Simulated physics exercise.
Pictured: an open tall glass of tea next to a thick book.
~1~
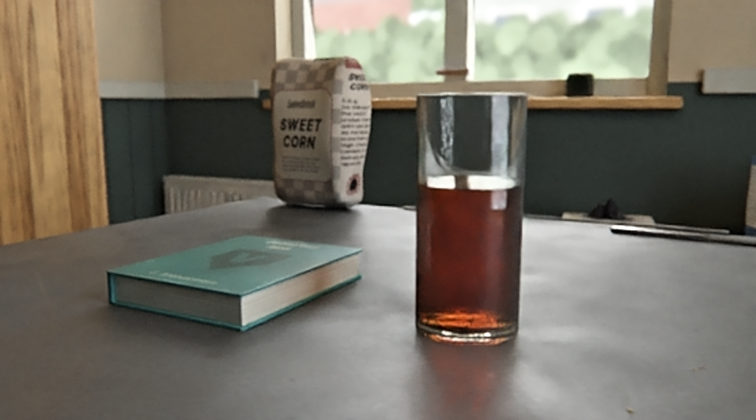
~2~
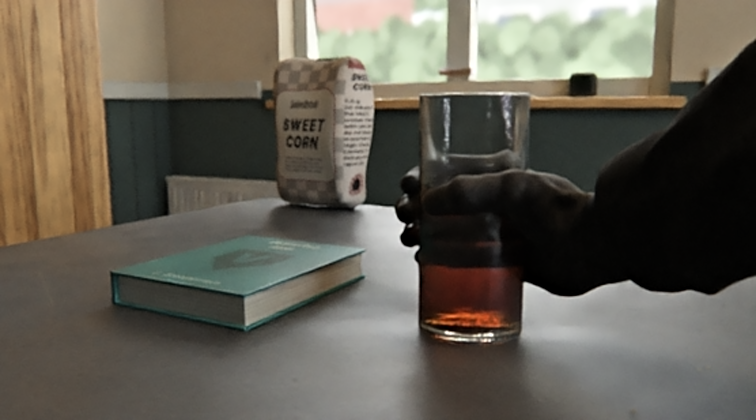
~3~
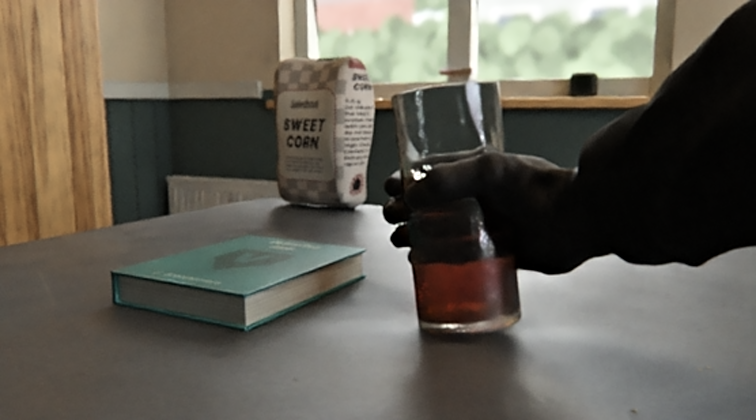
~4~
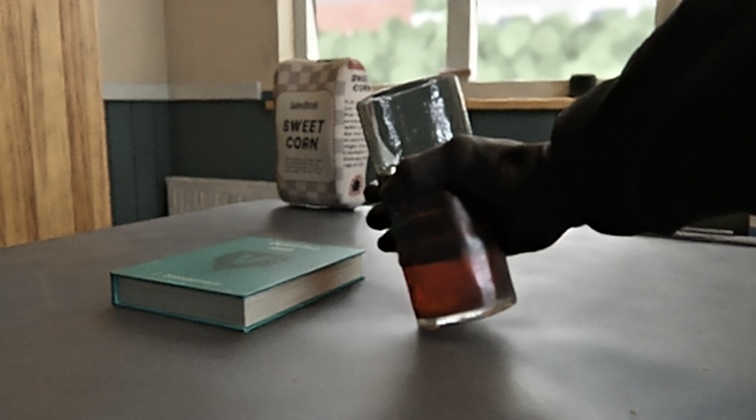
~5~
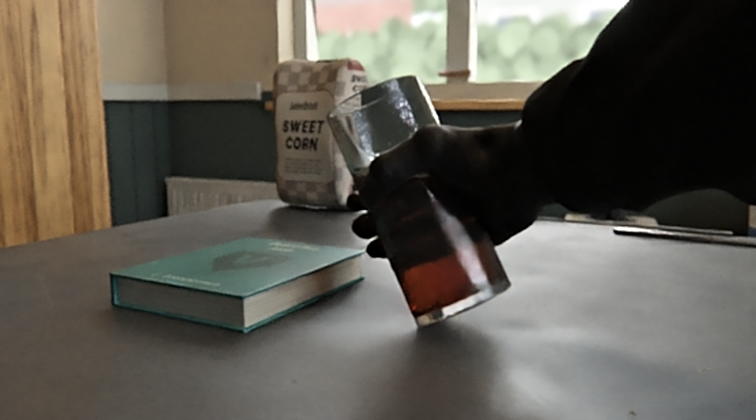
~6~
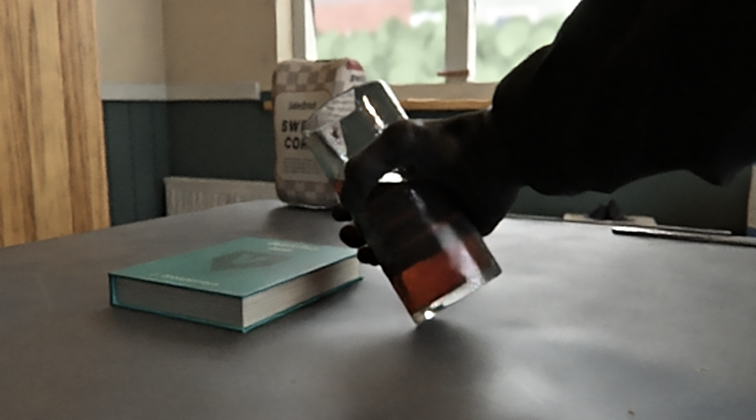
The footage shows a tall glass of reddish-brown liquid standing on a dark table beside a teal book and a sweet corn package. A hand reaches in from the right, grips the glass and tilts it leftward, towards the book.
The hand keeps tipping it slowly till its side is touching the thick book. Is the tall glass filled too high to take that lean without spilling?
Yes.
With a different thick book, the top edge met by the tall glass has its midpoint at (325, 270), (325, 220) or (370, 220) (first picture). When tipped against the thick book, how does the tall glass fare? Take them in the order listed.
In the listed order: Some escapes, nothing escapes, nothing escapes.
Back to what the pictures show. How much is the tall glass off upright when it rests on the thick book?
Around 75°.
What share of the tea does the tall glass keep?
55 per cent, or close to it.
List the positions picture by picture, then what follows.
In the first picture, it stands upright; tall glass (470, 208) about two thirds full.
The second picture shows a hand takes hold; tall glass about two thirds full, surface at (473, 184); thick book (248, 275).
The third picture shows tipping on its foot; tall glass (457, 202) about two thirds full.
In the fourth picture, the top moves towards the thick book; tall glass about two thirds full, surface at (428, 174); thick book (247, 276).
The fifth picture shows on the way over; tall glass (415, 196) tipped 25°.
In the sixth picture, it is leaning; tall glass (397, 198) tipped 35°; thick book (246, 276).
Shortly, the tall glass leans by about 55°; none is lost.
Then, the tall glass leans by about 70°; it has lost some; about three quarters of the tea is inside.
At the finish, the tall glass leans by about 75°, against the thick book; it has lost some; about half of the tea is inside.
